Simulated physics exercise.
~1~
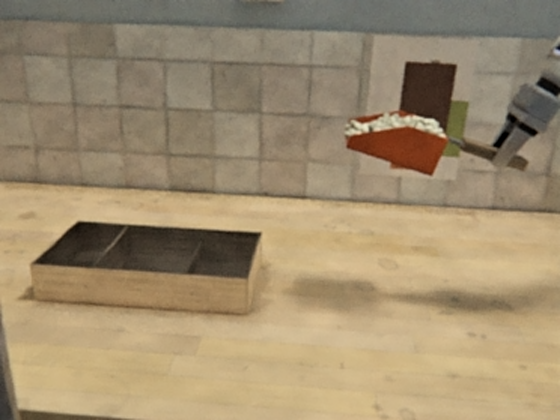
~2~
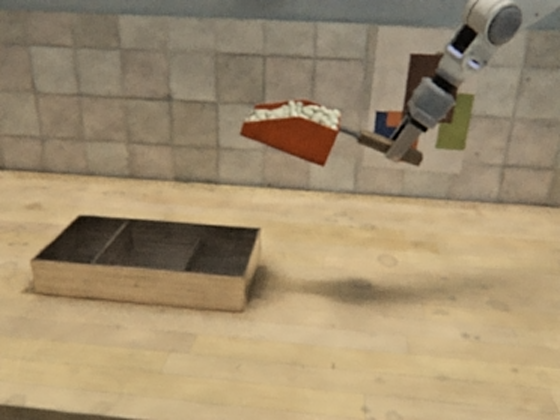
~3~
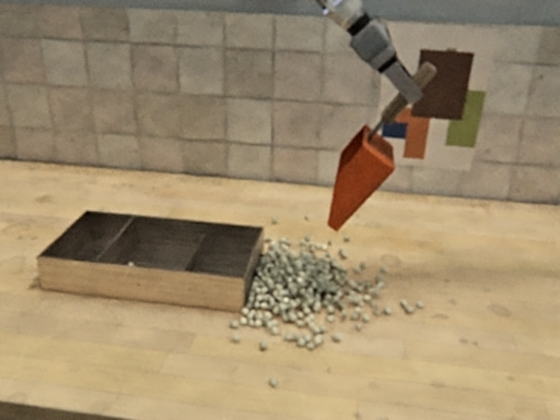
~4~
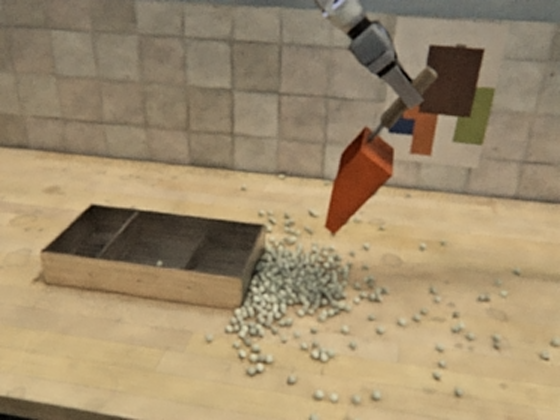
At the start, a robot arm on the right holds an orange-red scoop heaped with small pale beads above a wooden table, with a low divided wooden box sitting to the left. The arm carries the scoop left toward the box, keeping it nearly level and still full. Stopping short of the box, it tips the scoop steeply downward, and the beads pour out beside the box's right end. They pile up against its outer wall and scatter across the tabletop. Finally, the emptied scoop hangs tilted above the spread beads, while the box stays almost empty.
